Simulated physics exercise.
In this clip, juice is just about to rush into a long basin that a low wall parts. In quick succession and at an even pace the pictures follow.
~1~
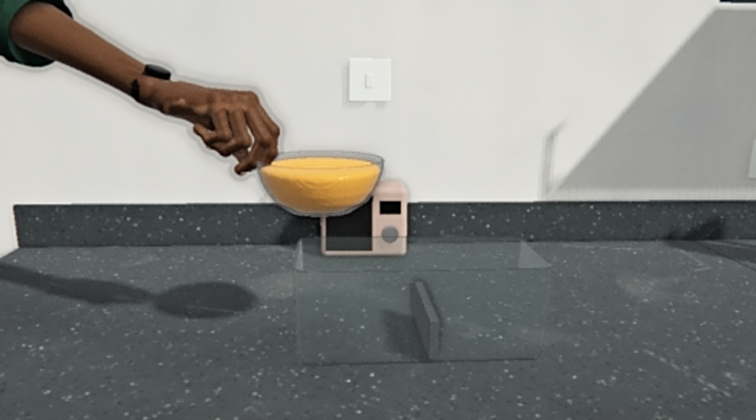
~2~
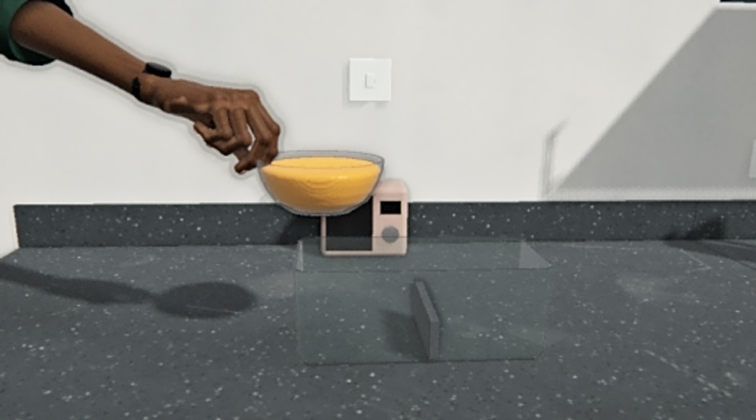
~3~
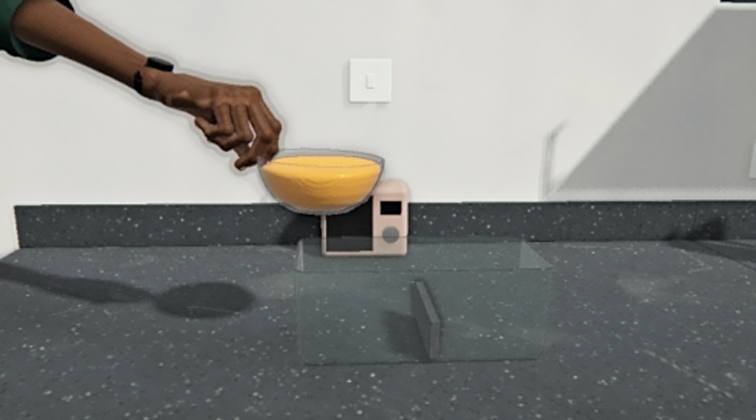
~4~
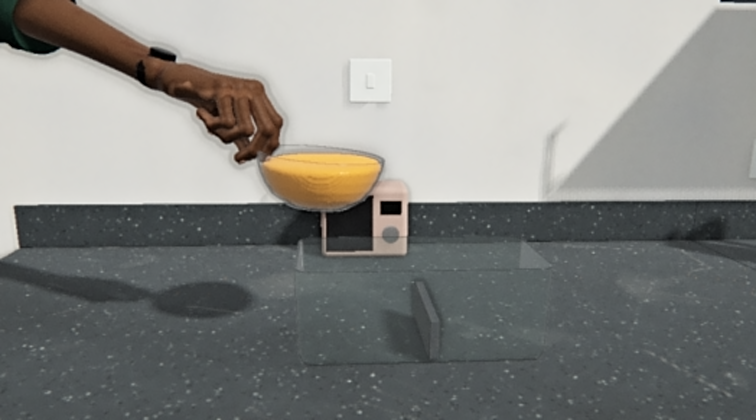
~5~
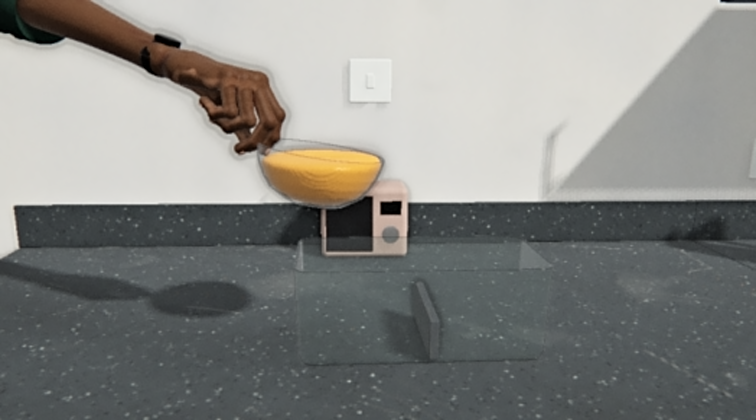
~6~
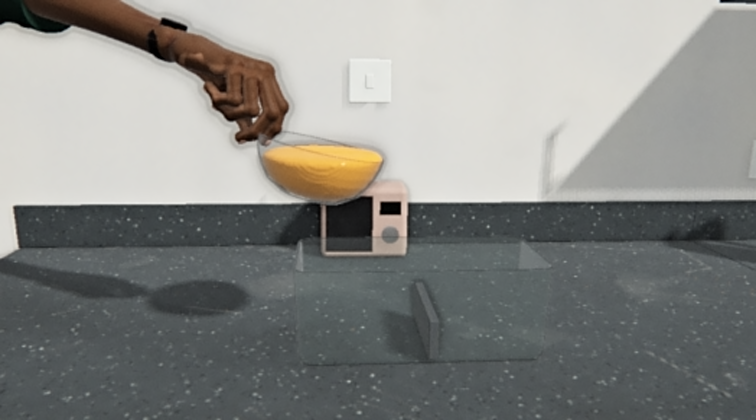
In this clip, a hand holds a clear bowl of orange-yellow juice by its left rim above a transparent basin with a low dividing wall, then gradually raises that side, tilting the bowl toward the right.
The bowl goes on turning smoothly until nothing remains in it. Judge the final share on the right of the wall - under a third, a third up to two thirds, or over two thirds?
I reckon what ends right of the wall tops two thirds.
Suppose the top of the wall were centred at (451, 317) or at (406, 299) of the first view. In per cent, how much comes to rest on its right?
It would come to roughly 55 per cent the first time and roughly 95 per cent the second.
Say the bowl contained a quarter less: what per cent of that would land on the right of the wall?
90 %.
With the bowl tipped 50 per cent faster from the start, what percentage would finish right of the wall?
It comes to 90 per cent or so.
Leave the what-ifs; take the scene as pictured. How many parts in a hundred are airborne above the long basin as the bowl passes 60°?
40 %.
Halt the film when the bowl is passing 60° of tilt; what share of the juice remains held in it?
40 %.
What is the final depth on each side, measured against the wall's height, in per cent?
Once it is still, the left part shows 0 per cent and the right part 60.
A moment on, the bowl is tipped part way and 41 per cent is still to pour, 4 is left of the wall and 16 right of it.
Next, the bowl is tipped on its side and 3 per cent is still to pour, 6 is left of the wall and 80 right of it.
Then the bowl is tipped on its side and 0 per cent is still to pour, 7 is left of the wall and 92 right of it.
Later the bowl is tipped on its side and 0 per cent is still to pour, 7 is left of the wall and 92 right of it.
In the end 7 per cent lies left of the wall, 92 right of it and 1 outside.
